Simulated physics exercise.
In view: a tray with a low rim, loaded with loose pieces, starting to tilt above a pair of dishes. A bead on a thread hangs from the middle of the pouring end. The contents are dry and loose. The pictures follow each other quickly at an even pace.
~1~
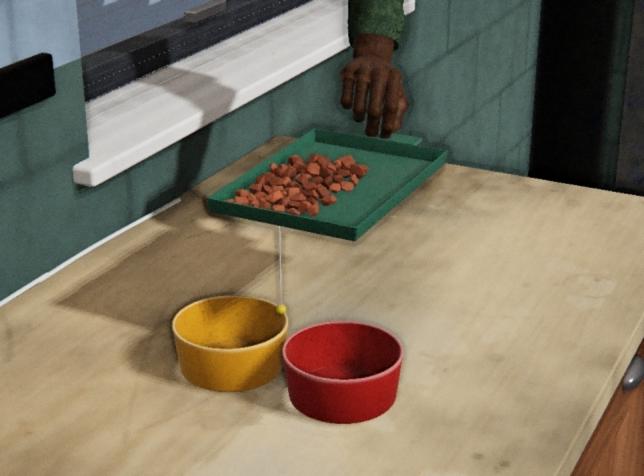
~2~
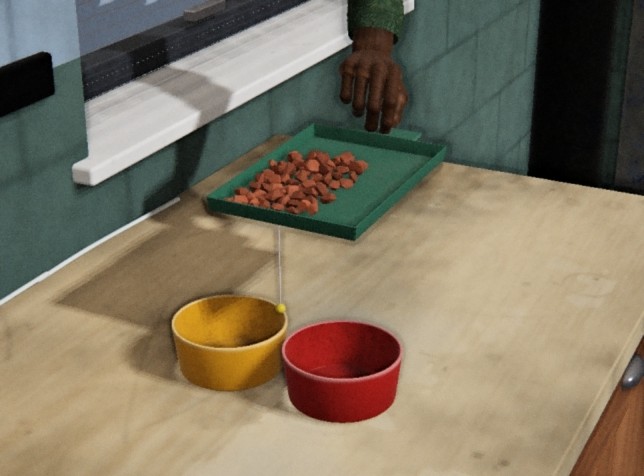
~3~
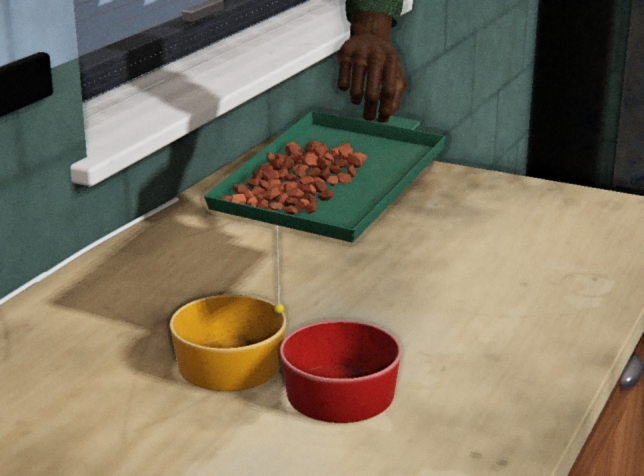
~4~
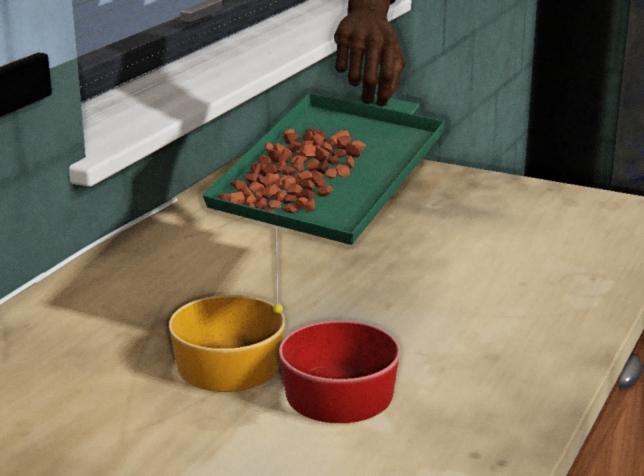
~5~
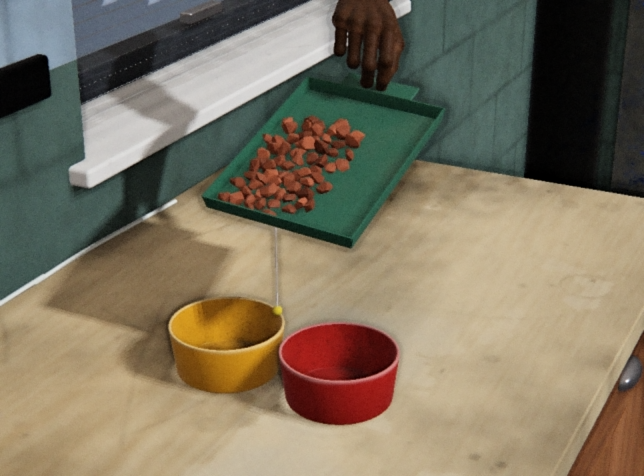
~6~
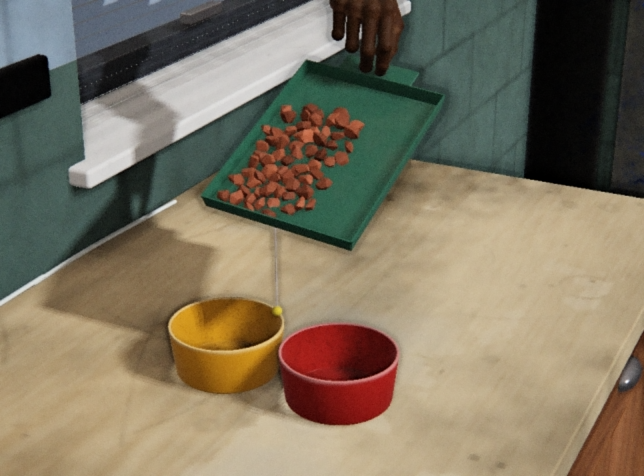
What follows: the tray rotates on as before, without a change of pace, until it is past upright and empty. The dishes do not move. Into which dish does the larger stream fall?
More goes to the right dish.
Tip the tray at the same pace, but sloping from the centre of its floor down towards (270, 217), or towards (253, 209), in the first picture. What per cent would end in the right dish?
First some 0, then 0 per cent.
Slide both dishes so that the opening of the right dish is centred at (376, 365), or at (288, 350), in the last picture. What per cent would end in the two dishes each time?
Roughly 80 per cent, and 80 per cent.
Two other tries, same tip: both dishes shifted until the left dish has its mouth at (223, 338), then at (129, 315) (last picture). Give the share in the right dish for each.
Roughly 70 per cent, and 30 per cent.
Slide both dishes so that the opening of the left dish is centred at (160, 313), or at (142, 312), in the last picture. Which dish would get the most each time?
First the dish on the right, then the right one.
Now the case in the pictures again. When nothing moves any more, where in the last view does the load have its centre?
Near (323, 393).
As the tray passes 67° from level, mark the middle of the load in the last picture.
Near (299, 212).
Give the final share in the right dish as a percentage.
It comes to 70 per cent or so.
Shortly afterwards, tray tipped steeply; all but a few on the tray; a little in the air.
Next, tray tipped past a quarter turn; near a quarter on the tray; near half in the right dish; a little in the left dish; a little outside both; a little in the air.
Some moments later, tray tipped past a quarter turn; near two thirds in the right dish; a little in the left dish; near a quarter outside both.
In the end, tray tipped past a quarter turn; near two thirds in the right dish; a little in the left dish; near a quarter outside both.
